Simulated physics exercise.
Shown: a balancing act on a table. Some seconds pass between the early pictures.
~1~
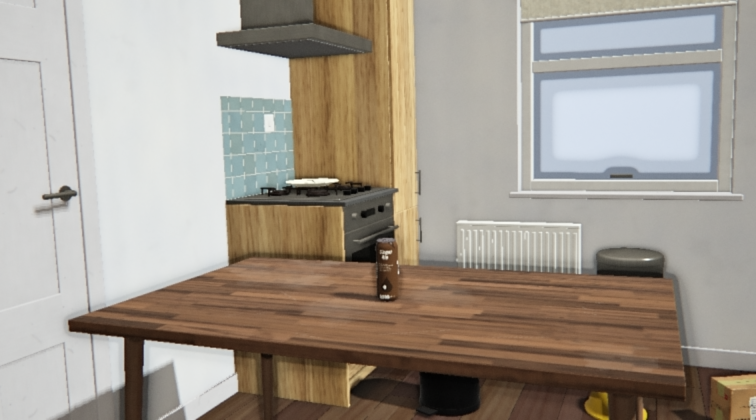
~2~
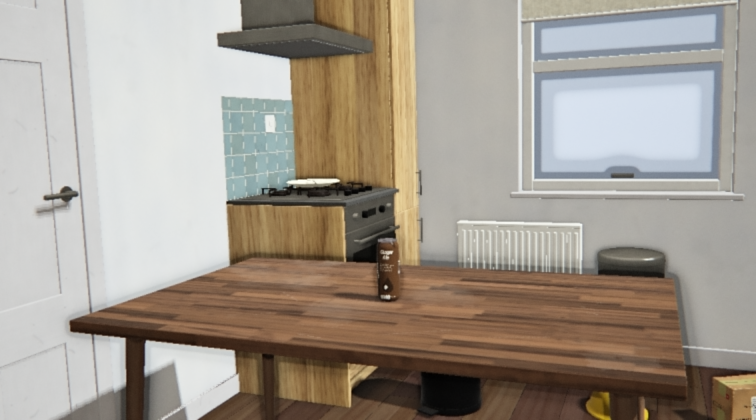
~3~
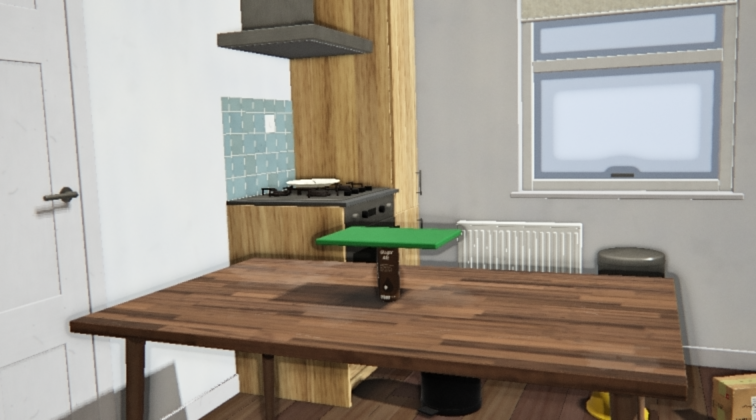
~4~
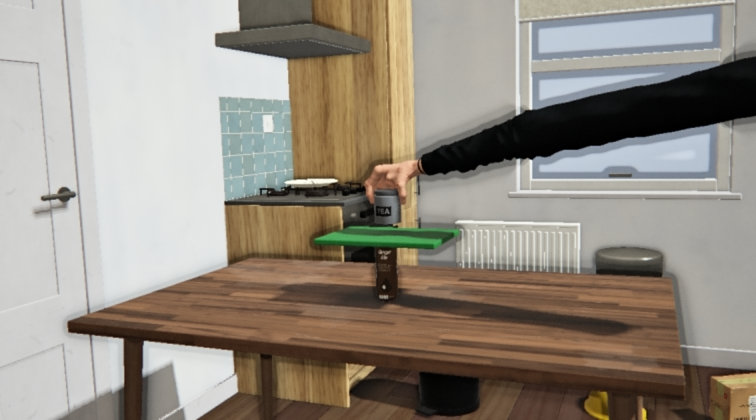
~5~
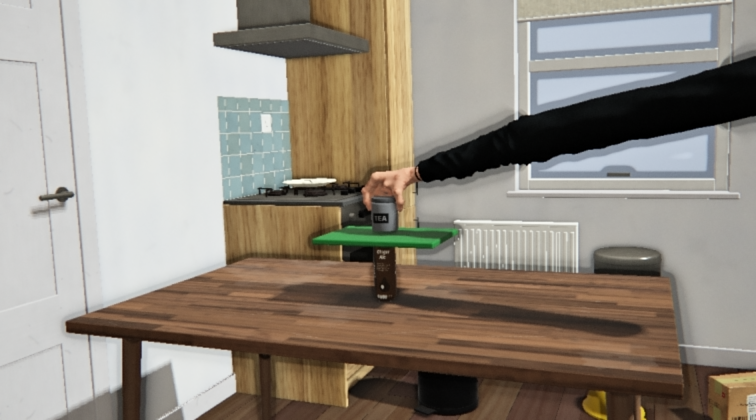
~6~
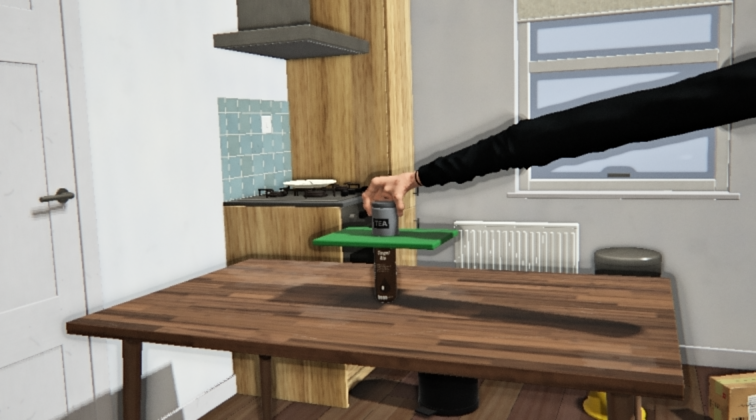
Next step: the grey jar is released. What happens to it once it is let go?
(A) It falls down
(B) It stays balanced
B, it stays balanced.
Then, 0.20 s after the last picture, nothing has stirred.
Then, 0.50 s after the last picture, grey jar resting near (385, 219).
At rest, all 3 in place. Seen from the same camera at the end, grey jar near (385, 219). The stack holds.
